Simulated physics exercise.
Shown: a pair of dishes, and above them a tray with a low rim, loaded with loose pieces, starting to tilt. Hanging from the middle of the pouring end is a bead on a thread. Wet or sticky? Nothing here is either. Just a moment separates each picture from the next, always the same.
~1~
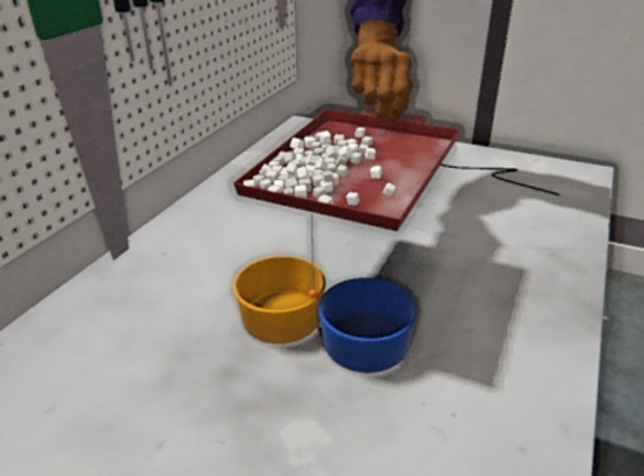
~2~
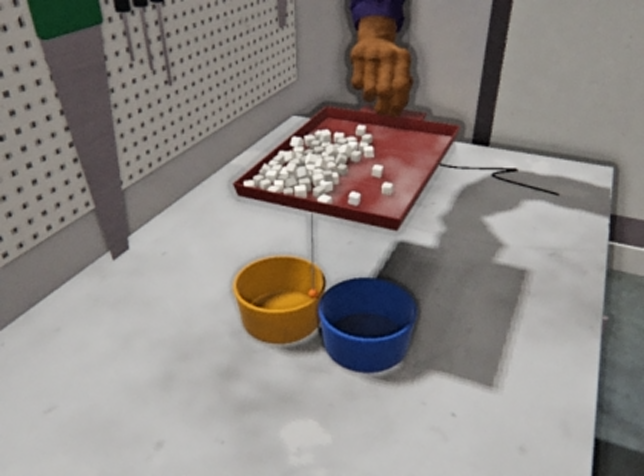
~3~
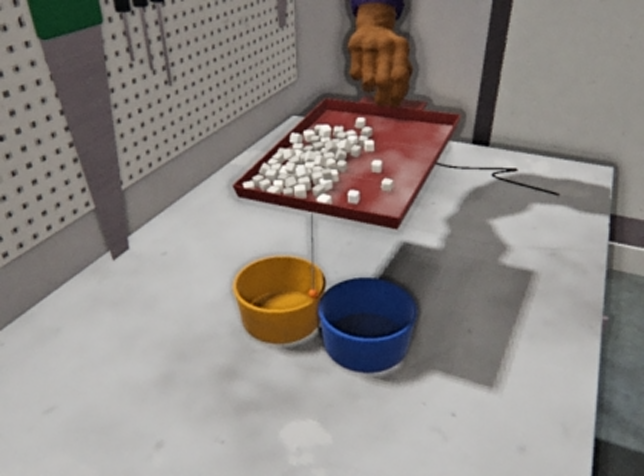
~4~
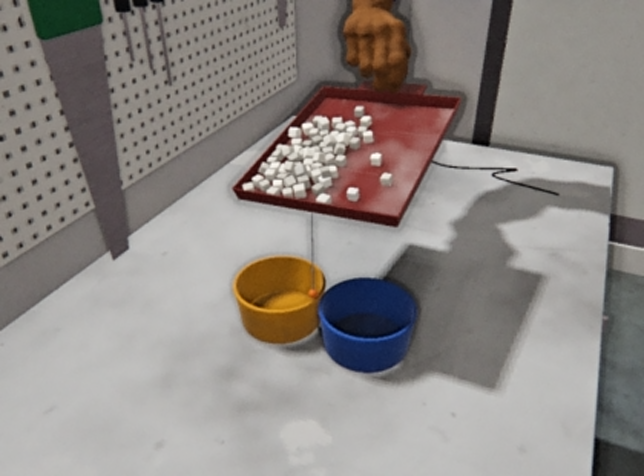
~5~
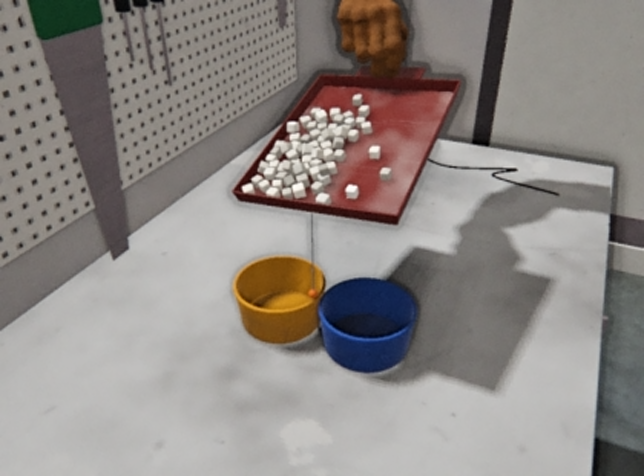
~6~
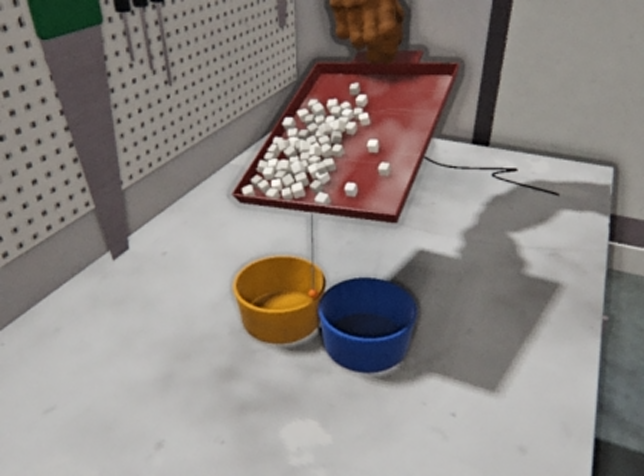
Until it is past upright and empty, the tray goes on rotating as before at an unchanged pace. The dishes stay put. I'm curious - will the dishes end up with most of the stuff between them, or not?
So the dishes get the minority of the load, I reckon.
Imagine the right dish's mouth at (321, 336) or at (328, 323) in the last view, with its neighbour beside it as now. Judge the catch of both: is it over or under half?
The first place gets the greater share, the second the greater share.
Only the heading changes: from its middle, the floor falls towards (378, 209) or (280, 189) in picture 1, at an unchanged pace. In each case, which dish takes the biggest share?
One gives the rightmost dish and two gives the leftmost dish.
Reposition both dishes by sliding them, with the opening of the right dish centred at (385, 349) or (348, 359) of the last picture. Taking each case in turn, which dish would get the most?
In turn: The left-side dish; the left-side dish.
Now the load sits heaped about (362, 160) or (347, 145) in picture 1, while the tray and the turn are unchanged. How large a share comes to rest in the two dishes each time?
First about 20, then 20 per cent.
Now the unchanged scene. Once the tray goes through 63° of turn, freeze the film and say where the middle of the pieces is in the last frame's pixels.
Around (278, 165).
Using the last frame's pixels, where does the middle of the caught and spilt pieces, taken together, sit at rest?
Somewhere around (235, 344) in the last picture.
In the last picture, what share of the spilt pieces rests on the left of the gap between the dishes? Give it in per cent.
That comes to about 100 per cent of the pieces.
Just after the last frame, tray tipped steeply; almost all on the tray; just a few outside both; just a few in the air.
A moment on, tray tipped past a quarter turn; the larger part on the tray; about a tenth outside both; just a few in the air.
Further on, tray tipped past a quarter turn; roughly a quarter in the left dish; the larger part outside both.
When it is over, tray tipped past a quarter turn; not one in the right dish; roughly a quarter in the left dish; the larger part outside both.
